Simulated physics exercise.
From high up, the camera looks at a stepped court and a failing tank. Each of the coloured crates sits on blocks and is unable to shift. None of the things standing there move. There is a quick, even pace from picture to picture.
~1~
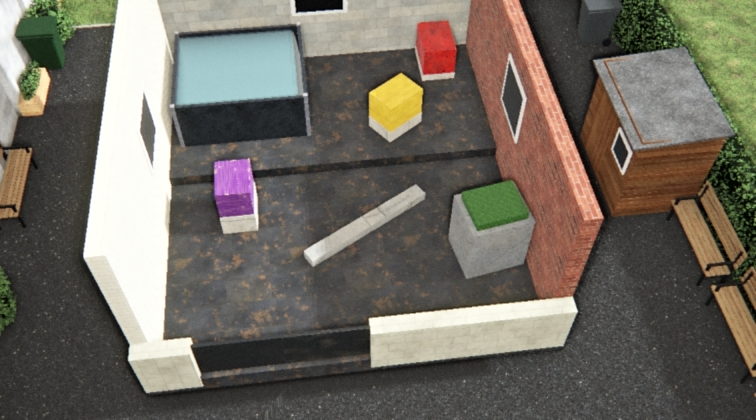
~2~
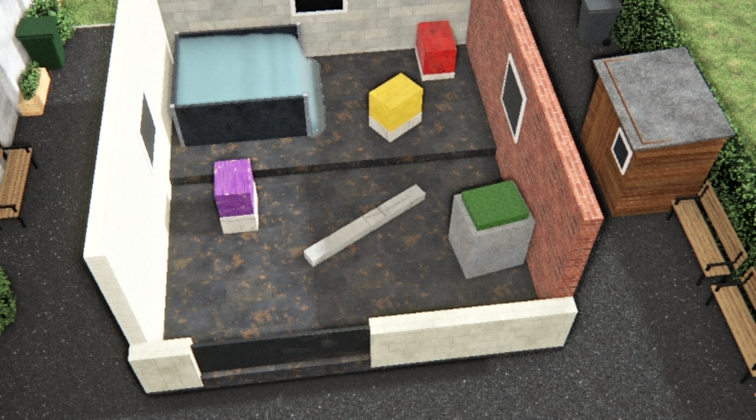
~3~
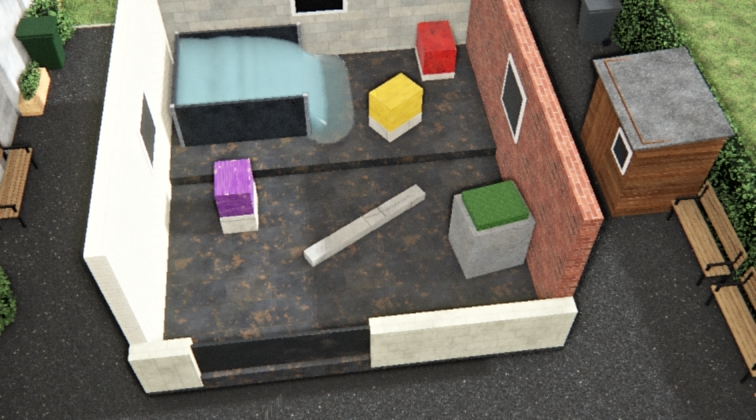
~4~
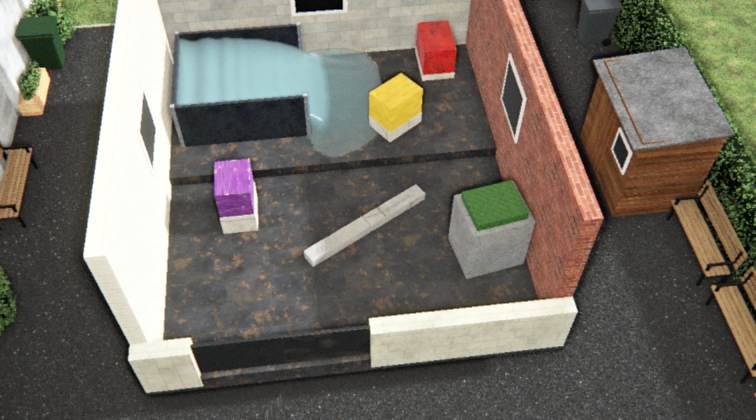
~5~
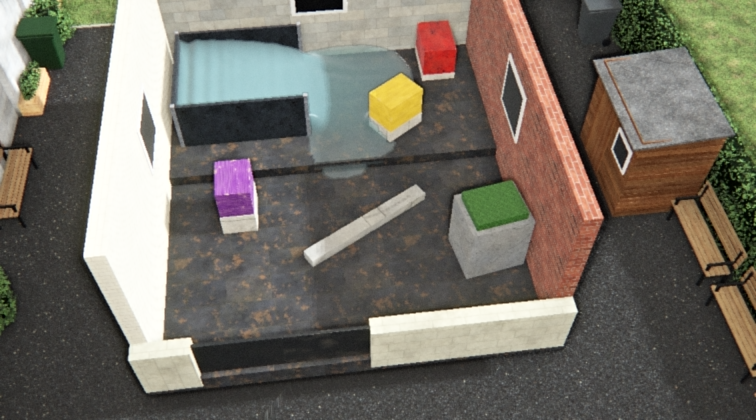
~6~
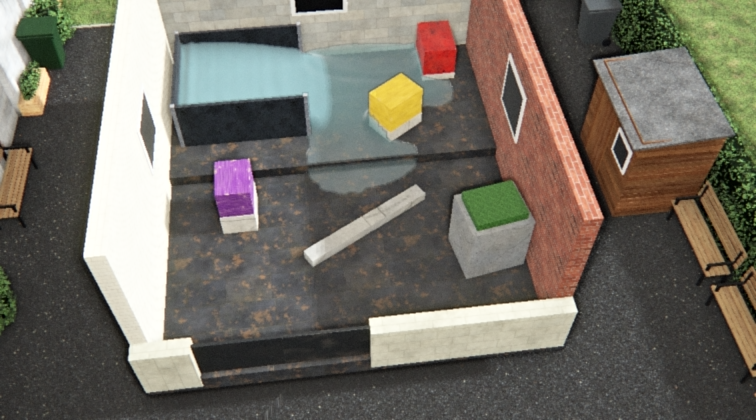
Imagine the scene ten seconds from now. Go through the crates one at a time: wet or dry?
Crate by crate: Yellow crate wet, red crate wet, purple crate dry.
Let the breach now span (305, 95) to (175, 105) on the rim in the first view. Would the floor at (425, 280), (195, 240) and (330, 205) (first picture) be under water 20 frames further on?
Place one: Reached by the flood. Place two: Reached by the flood. Place three: Reached by the flood.
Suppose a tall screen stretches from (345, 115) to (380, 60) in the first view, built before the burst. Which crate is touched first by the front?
That would be the crate marked yellow.
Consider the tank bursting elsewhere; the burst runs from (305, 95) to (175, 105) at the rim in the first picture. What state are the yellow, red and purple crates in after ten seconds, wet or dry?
Going through them, the yellow crate is never reached, the red crate is never reached and the purple crate gets reached.
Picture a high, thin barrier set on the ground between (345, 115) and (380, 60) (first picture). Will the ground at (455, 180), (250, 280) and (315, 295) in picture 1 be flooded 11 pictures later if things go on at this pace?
As listed: Covered, clear, dry.
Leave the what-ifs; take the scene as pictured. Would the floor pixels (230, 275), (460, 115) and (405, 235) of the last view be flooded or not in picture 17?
Result by point, in sequence: Unwetted, then waterlogged, then waterlogged.
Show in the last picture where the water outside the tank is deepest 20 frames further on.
It should be roughly at (511, 236).
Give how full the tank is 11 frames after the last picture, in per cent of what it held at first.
Near 30 in a hundred.
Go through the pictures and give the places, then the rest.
In the first frame, still water in the water tank at (239, 67).
In the second frame, water pours out at (303, 87) and has run to (304, 60).
In the third frame, water pours out at (303, 88) and has run to (329, 56).
In the fourth frame, water pours out at (303, 89) and has run to (360, 53).
In the fifth frame, the front is at (391, 51), out from the gap at (303, 89).
In the sixth frame, the front is at (450, 92), out from the gap at (303, 90).
A moment on, water covers 30 % of the floor; the yellow crate water round its plinth, the red crate water round its plinth, the purple crate not reached.
Next, water covers 45 % of the floor; the yellow crate water round its plinth, the red crate water round its plinth, the purple crate not reached.
Then, water covers 70 % of the floor; the yellow crate water round its plinth, the red crate water round its plinth, the purple crate water round its plinth.
Later, water covers 90 % of the floor; the yellow crate water round its plinth, the red crate water round its plinth, the purple crate water round its plinth.
In the end, water covers 95 % of the floor; the yellow crate was topped, the red crate was topped, the purple crate stayed above the water.
